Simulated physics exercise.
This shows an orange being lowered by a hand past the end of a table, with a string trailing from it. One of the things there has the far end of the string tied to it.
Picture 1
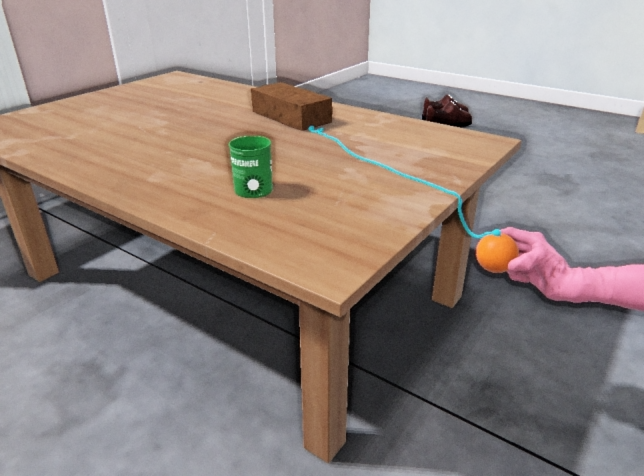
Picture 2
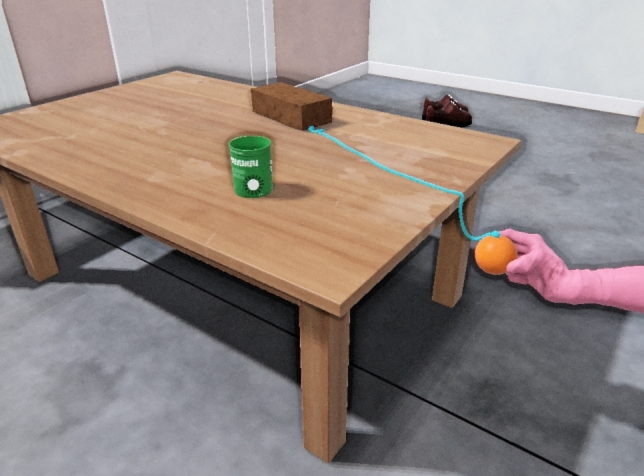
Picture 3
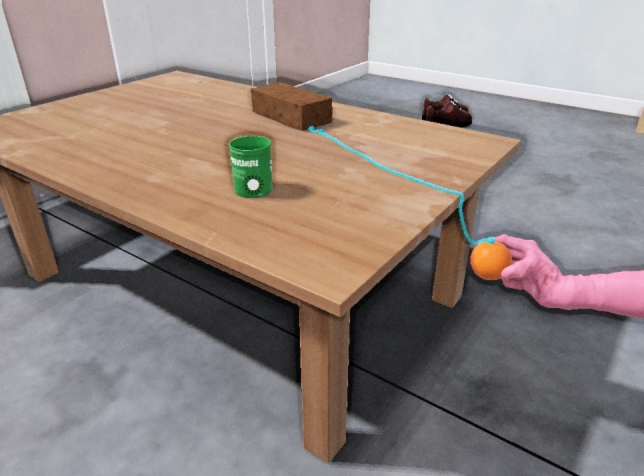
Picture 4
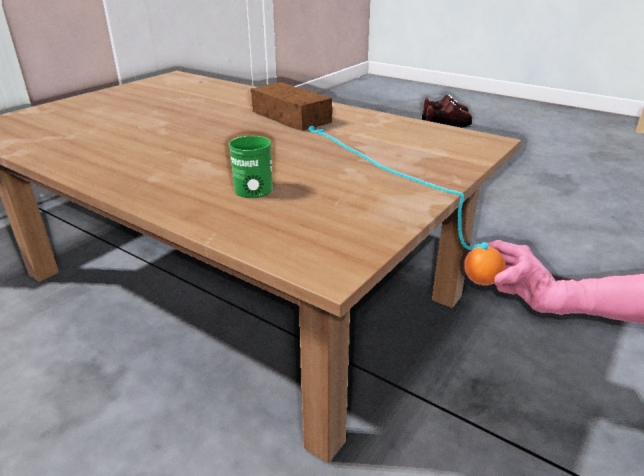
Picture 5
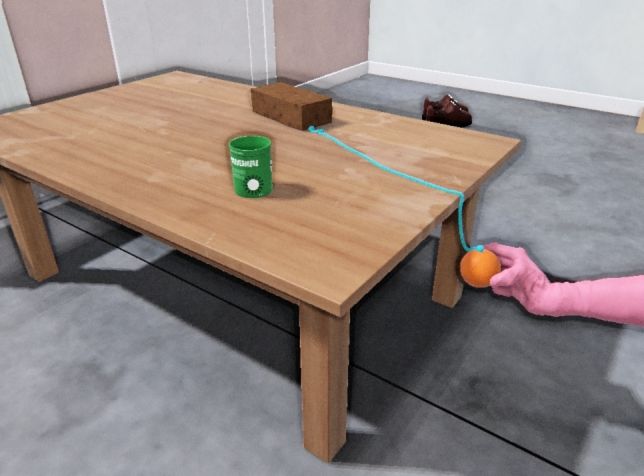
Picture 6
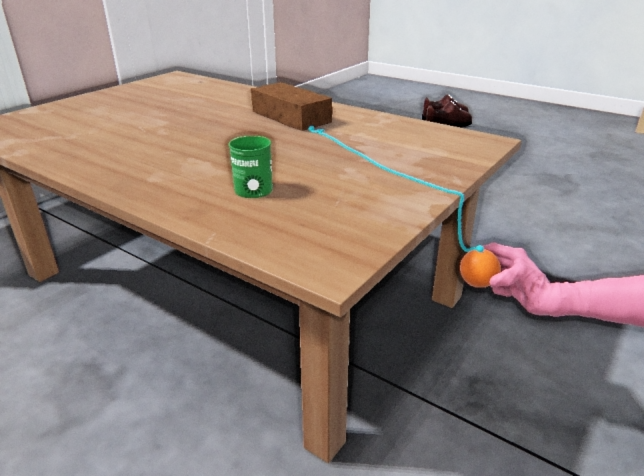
An orange with a blue string trailing from it, held by a pink-gloved hand beside a wooden table, shifts slightly down and to the left. The string runs over the table's edge to a brown brick, near a green cup, and both stay put. The hand and orange then stay almost still.
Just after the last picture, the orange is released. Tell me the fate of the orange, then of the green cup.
So the orange is left hanging while the green cup holds its position.
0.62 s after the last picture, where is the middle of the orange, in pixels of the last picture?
(450, 251).
Then, 0.62 s on from there, orange off the ground near (450, 251); brick in place; cup in place.
Then, 1.34 s on from there, orange off the ground near (437, 276); brick in place; cup in place.
In the end, orange off the ground near (463, 271); brick in place; cup in place. The orange swings from the edge and the green cup stays on top.
